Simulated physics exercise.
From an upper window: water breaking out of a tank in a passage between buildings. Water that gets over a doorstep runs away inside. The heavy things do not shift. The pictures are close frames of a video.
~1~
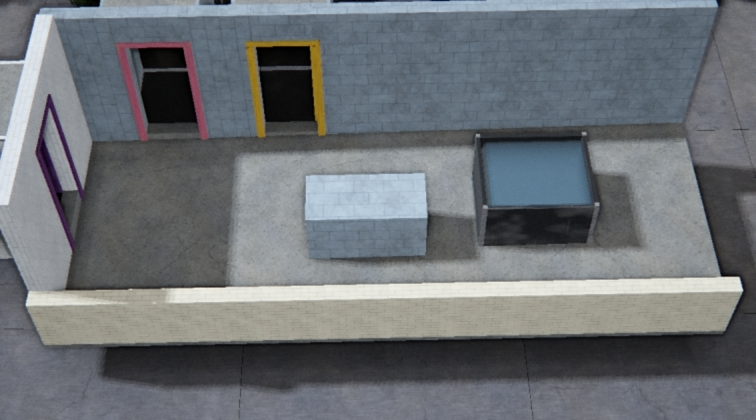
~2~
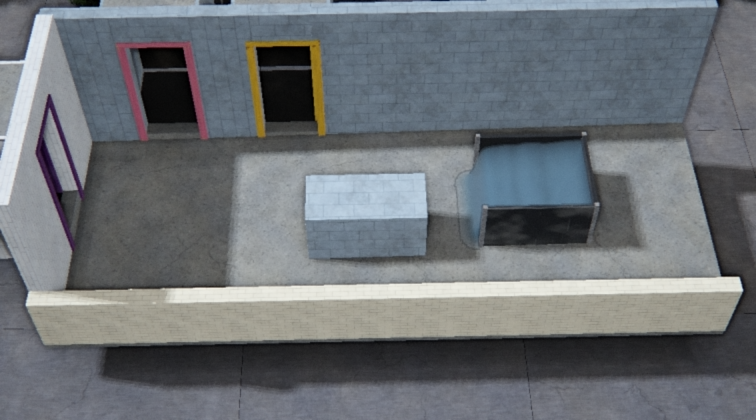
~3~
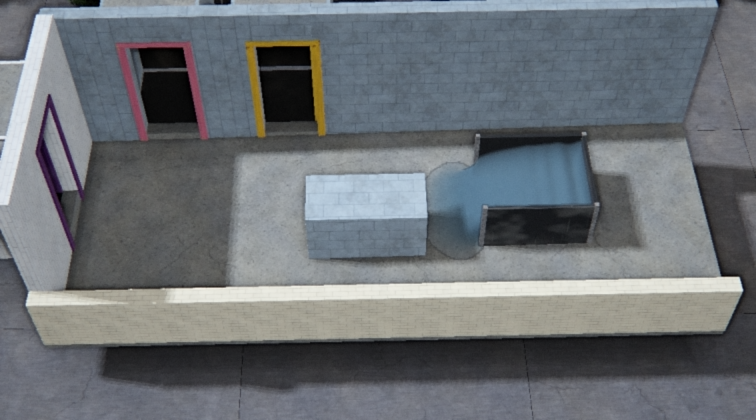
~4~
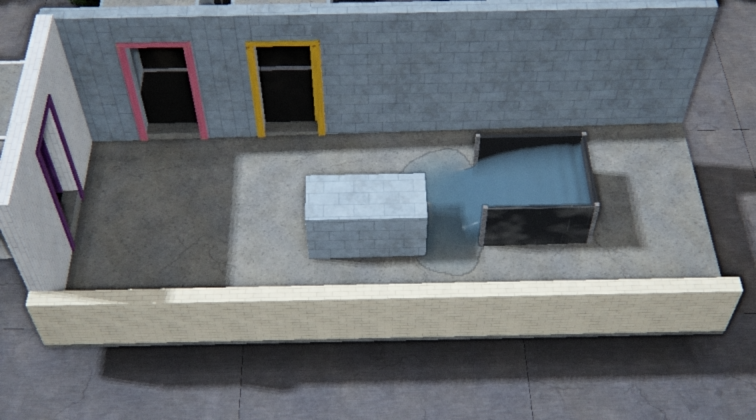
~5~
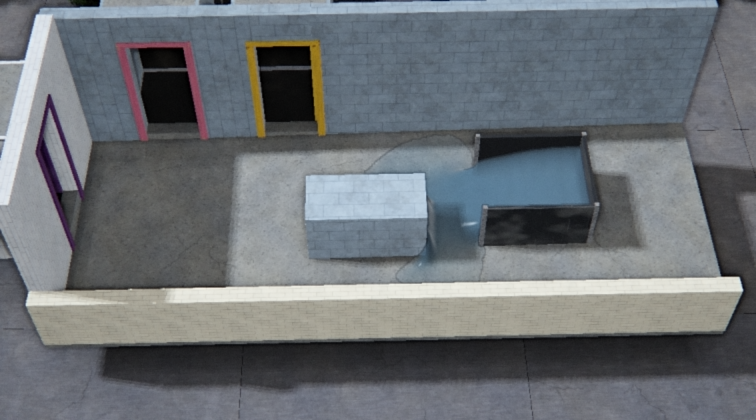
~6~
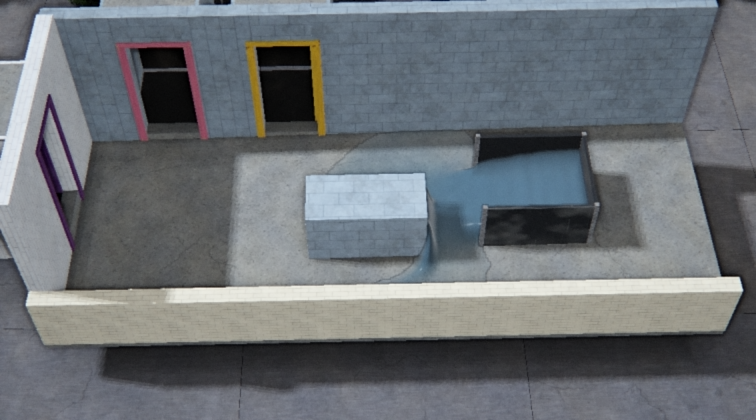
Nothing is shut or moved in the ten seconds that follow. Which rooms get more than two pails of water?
One by one: The purple door stays under that; the yellow door takes more than that; the pink door stays under that.
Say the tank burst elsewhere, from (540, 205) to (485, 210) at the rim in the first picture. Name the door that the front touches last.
I say the door marked yellow.
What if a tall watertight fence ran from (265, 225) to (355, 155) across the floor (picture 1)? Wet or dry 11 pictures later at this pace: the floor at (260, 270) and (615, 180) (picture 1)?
One after the other: Under water, dry.
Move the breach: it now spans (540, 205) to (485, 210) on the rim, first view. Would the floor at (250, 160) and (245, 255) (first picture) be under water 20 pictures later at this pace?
In turn: Free of water, wet.
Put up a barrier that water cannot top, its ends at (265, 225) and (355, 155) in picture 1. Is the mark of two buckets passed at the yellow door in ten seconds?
Yellow is under.
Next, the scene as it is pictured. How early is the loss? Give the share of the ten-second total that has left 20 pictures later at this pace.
I make it 30 per cent.
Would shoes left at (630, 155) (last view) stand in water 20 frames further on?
At that place: Free of water.
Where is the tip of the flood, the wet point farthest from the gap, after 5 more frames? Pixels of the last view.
I would point to (148, 206).
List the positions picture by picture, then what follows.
The tank at (535, 174) is whole and still, in the first frame.
The front is at (478, 247), out from the gap at (481, 198), in the second frame.
The front is at (441, 171), out from the gap at (481, 199), in the third frame.
Water pours out at (480, 200) and has run to a hidden place, in the fourth frame.
Water pours out at (480, 200) and has run to a hidden place, in the fifth frame.
The front is at a hidden place, out from the gap at (480, 201), in the sixth frame.
A moment on, water covers 35 % of the floor; the purple door not reached, the yellow door wet at the sill, nothing in, the pink door not reached.
Next, water covers 55 % of the floor; the purple door wet at the sill, nothing in, the yellow door under two buckets in, the pink door wet at the sill, nothing in.
Then, water covers 80 % of the floor; the purple door wet at the sill, nothing in, the yellow door over two buckets in, the pink door wet at the sill, nothing in.
Later, water covers 80 % of the floor; the purple door wet at the sill, nothing in, the yellow door over two buckets in, the pink door wet at the sill, nothing in.
In the end, water covers 80 % of the floor; the purple door wet at the sill, nothing in, the yellow door over two buckets in, the pink door wet at the sill, nothing in.
